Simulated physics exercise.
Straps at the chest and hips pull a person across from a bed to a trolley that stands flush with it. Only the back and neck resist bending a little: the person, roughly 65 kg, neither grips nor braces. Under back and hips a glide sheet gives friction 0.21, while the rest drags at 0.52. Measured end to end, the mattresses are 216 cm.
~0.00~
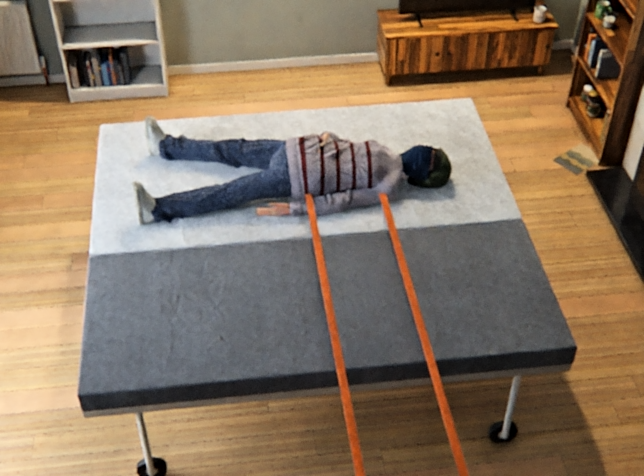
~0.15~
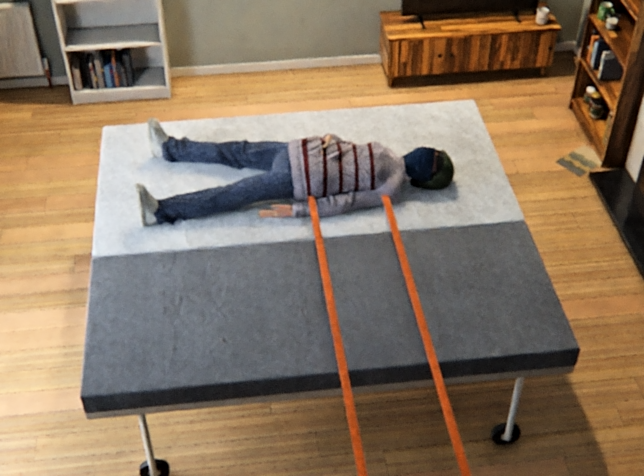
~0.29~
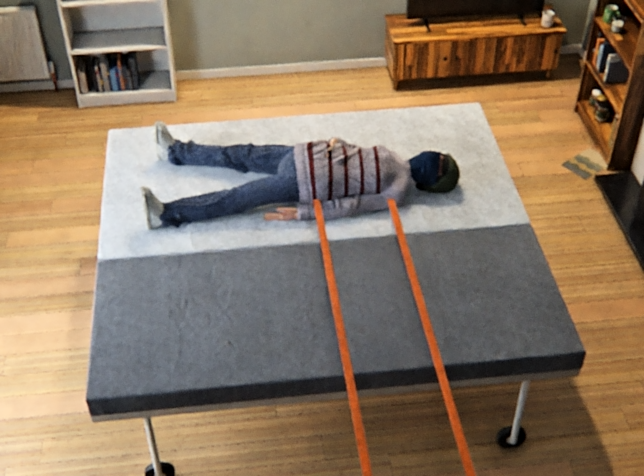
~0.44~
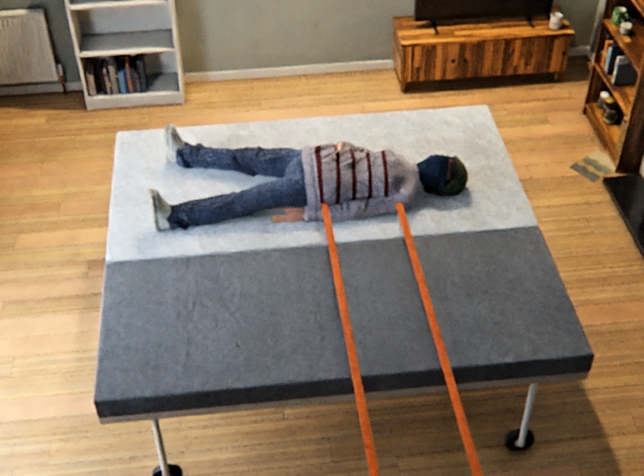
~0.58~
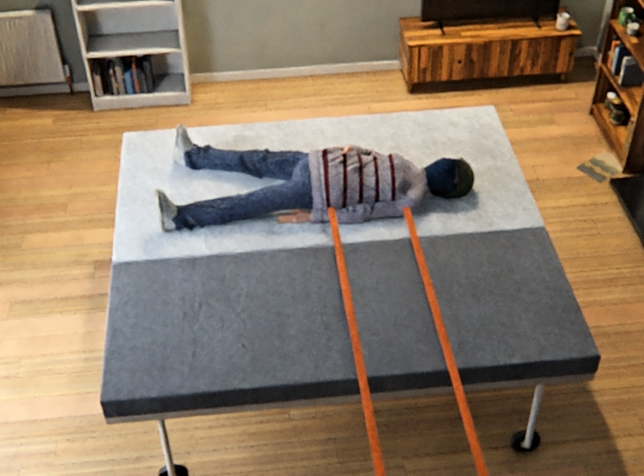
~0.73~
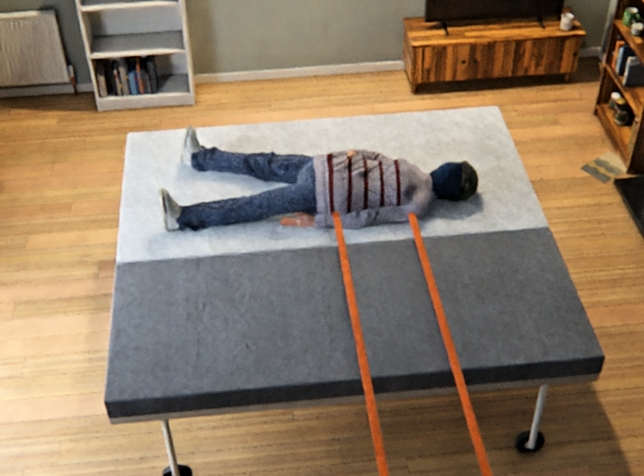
We see a person in a striped top and jeans lying on the pale half of a wheeled platform, as two orange straps draw the torso slightly toward the nearer grey half, the legs barely shifting.
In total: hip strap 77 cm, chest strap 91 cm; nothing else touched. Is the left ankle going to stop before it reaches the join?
Yes, it ends up behind the join.
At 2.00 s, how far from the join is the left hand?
Past it by some 34 cm.
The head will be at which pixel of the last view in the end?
Somewhere about (507, 300) in the last picture.
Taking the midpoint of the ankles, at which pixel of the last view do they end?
Near pixel (253, 214).
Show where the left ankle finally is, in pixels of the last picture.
Somewhere close to (230, 235).
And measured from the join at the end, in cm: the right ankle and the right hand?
Right ankle 36 short, right hand 24 past.
After 1.00 s the left ankle is 22 cm short of the join, near (181, 219) in the last picture's view; the right ankle 72 cm short of the join.
After 1.50 s the left ankle is 20 cm short of the join, near (193, 222) in the last picture's view.
After 2.00 s the left ankle is 15 cm short of the join, near (214, 228) in the last picture's view; the right ankle 48 cm short of the join.
Final state at 3.5 s, head crosses the join; left hand crosses the join; right hand crosses the join; left ankle stops short of the join; right ankle stops short of the join; right knee stops short of the join.
